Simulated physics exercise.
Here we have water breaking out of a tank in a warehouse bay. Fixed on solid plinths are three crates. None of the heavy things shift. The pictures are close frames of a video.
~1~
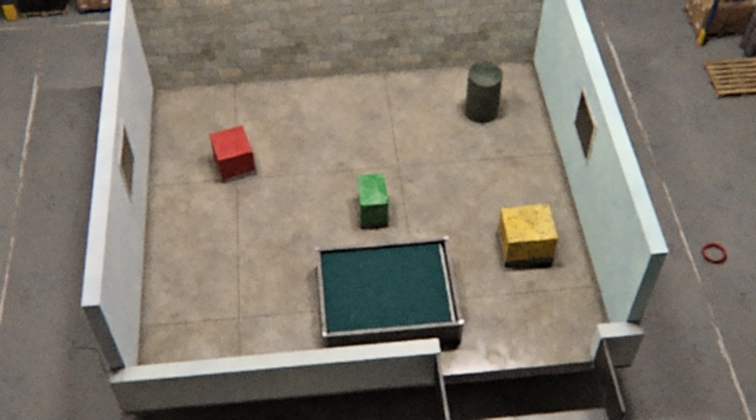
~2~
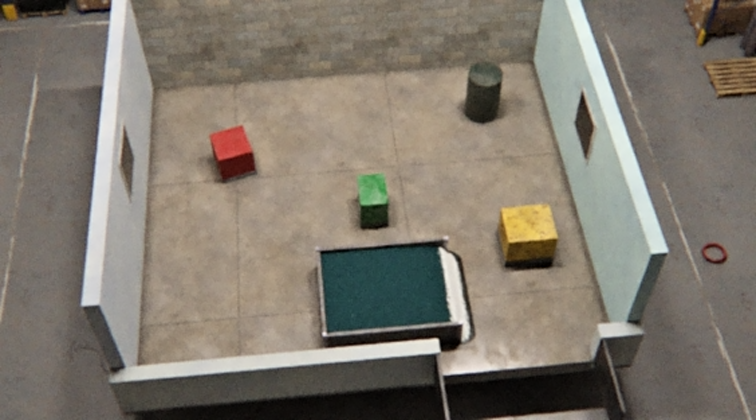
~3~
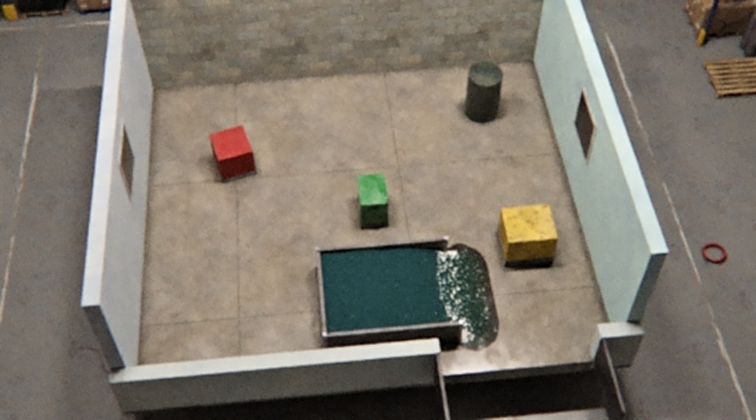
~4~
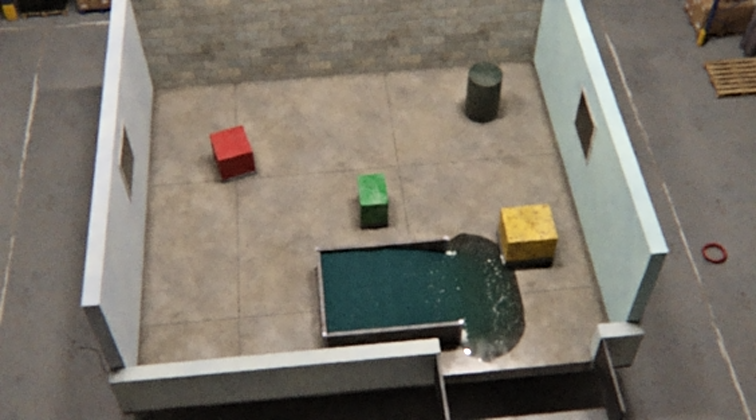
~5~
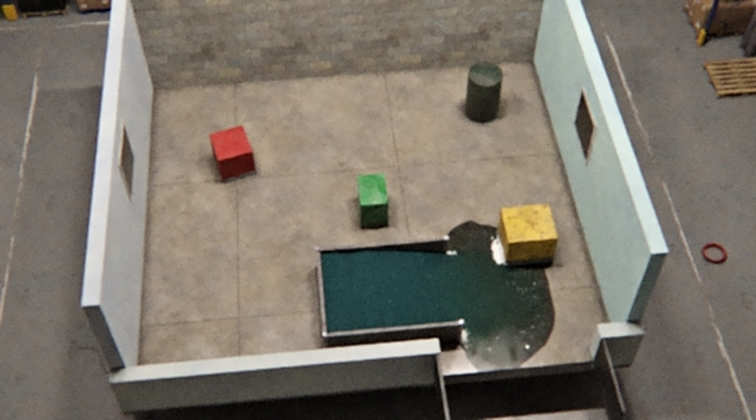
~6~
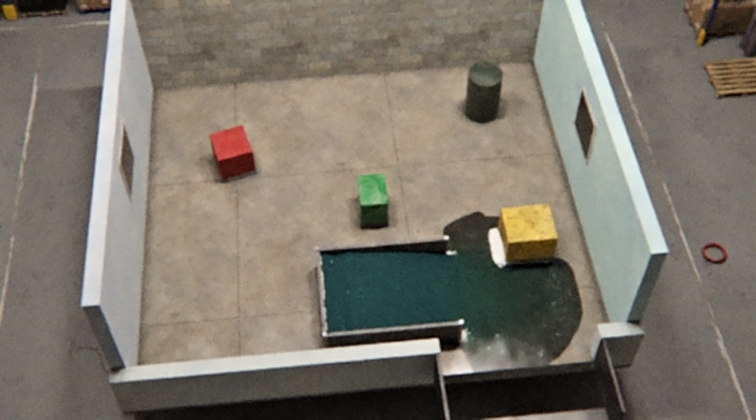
The clip opens on a walled warehouse bay where dark green water sits still in a rectangular tank among red, green and yellow boxes and a dark cylinder. Water then breaks out through the tank's right side and spreads across the floor, reaching the yellow box and wrapping around its base, while the objects stay in place.
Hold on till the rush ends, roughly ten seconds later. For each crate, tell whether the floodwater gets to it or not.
Crate by crate: Red crate - not reached; yellow crate - reached; green crate - not reached.
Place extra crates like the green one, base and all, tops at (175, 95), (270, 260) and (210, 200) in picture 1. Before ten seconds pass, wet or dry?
Taken as listed, number one never gets reached, number two never gets reached and number three never gets reached.
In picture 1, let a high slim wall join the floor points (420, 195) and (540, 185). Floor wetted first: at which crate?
It's the one in yellow.
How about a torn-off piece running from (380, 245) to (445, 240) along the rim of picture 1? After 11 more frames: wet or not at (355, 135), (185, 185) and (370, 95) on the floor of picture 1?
Going through them in turn: Reached by the flood, then still unsoaked, then reached by the flood.
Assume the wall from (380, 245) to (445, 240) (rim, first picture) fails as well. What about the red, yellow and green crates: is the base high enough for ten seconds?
Here goes: Red crate - left alone; yellow crate - left alone; green crate - hit.
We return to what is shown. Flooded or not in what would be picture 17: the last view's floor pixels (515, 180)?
That spot: Submerged.
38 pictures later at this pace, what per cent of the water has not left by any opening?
72 %.
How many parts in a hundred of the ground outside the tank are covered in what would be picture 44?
Roughly 40 %.
A moment on, water covers 15 % of the floor; the red crate not reached, the yellow crate water round its plinth, the green crate not reached.
Next, water covers 20 % of the floor; the red crate not reached, the yellow crate water round its plinth, the green crate not reached.
Then, water covers 30 % of the floor; the red crate not reached, the yellow crate water round its plinth, the green crate water round its plinth.
Later, water covers 40 % of the floor; the red crate not reached, the yellow crate water round its plinth, the green crate water round its plinth.
In the end, water covers 60 % of the floor; the red crate stayed above the water, the yellow crate was topped, the green crate stayed above the water.
